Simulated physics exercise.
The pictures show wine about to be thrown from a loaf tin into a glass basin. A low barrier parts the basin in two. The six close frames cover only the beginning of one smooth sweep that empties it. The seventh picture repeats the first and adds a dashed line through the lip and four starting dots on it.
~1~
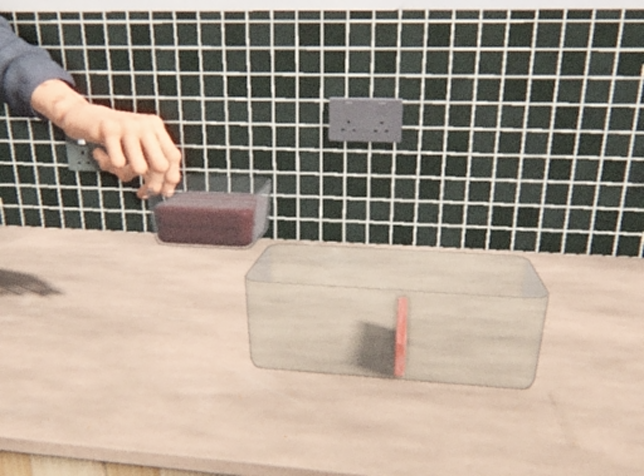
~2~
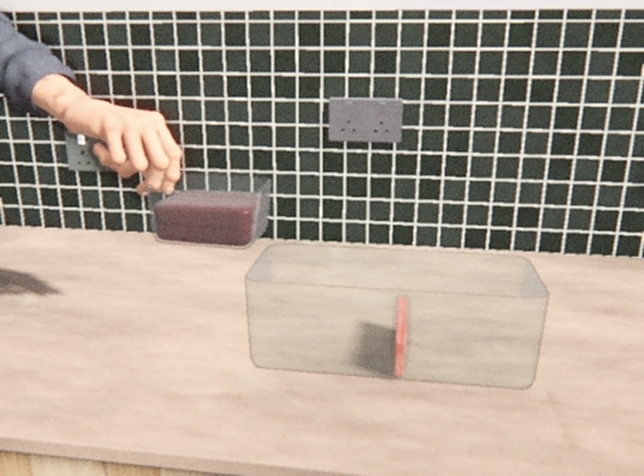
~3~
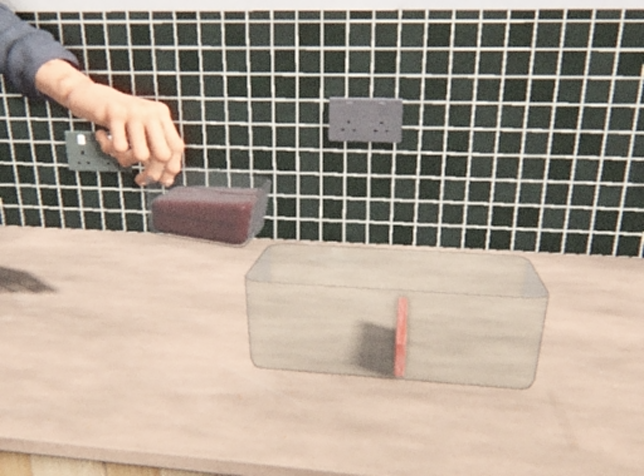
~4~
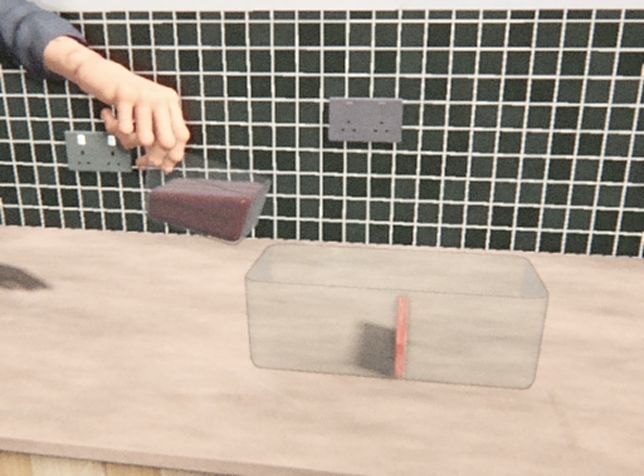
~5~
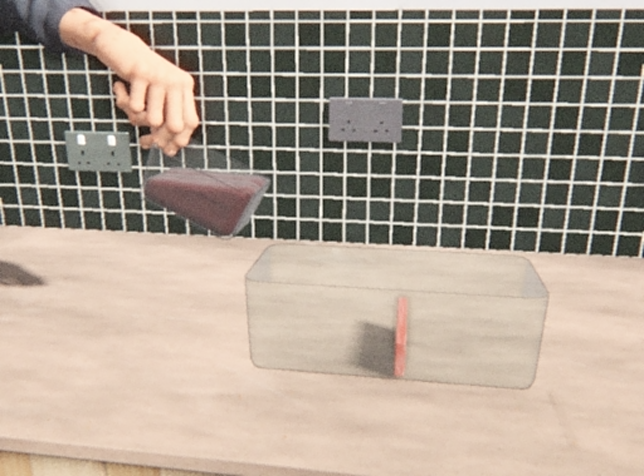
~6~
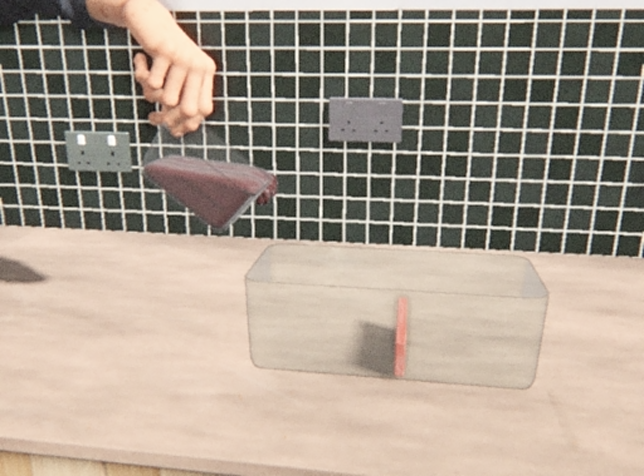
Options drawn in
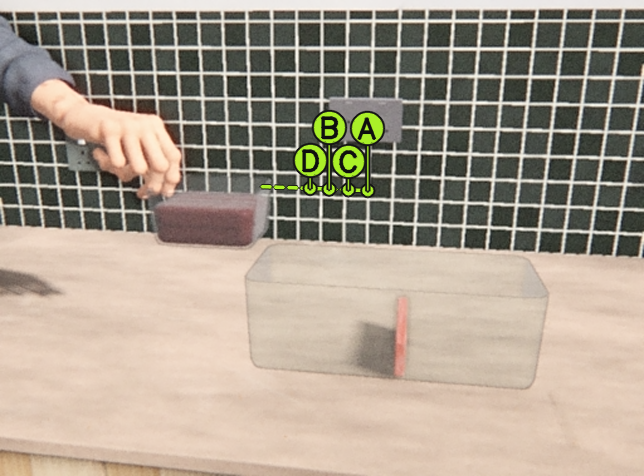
A hand holds a clear container of dark red liquid level above a counter, left of a wide glass basin with a low reddish divider. The hand rises and shifts right as the container tilts steadily rightward, until the liquid reaches the lip and just begins to slip over.
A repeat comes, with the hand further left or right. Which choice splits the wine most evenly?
Take B.
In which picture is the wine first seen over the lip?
Picture 6.
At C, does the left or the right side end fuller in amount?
The right side.
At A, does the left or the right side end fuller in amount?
The right one.
On the marked copy, A at (367, 190); B at (329, 189); C at (348, 189); D at (310, 188).
Choosing A, about 6 % ends left of the wall and 93 % right of it.
Choosing B, about 43 % ends left of the wall and 56 % right of it.
Choosing C, about 14 % ends left of the wall and 85 % right of it.
Choosing D, about 84 % ends left of the wall and 15 % right of it.
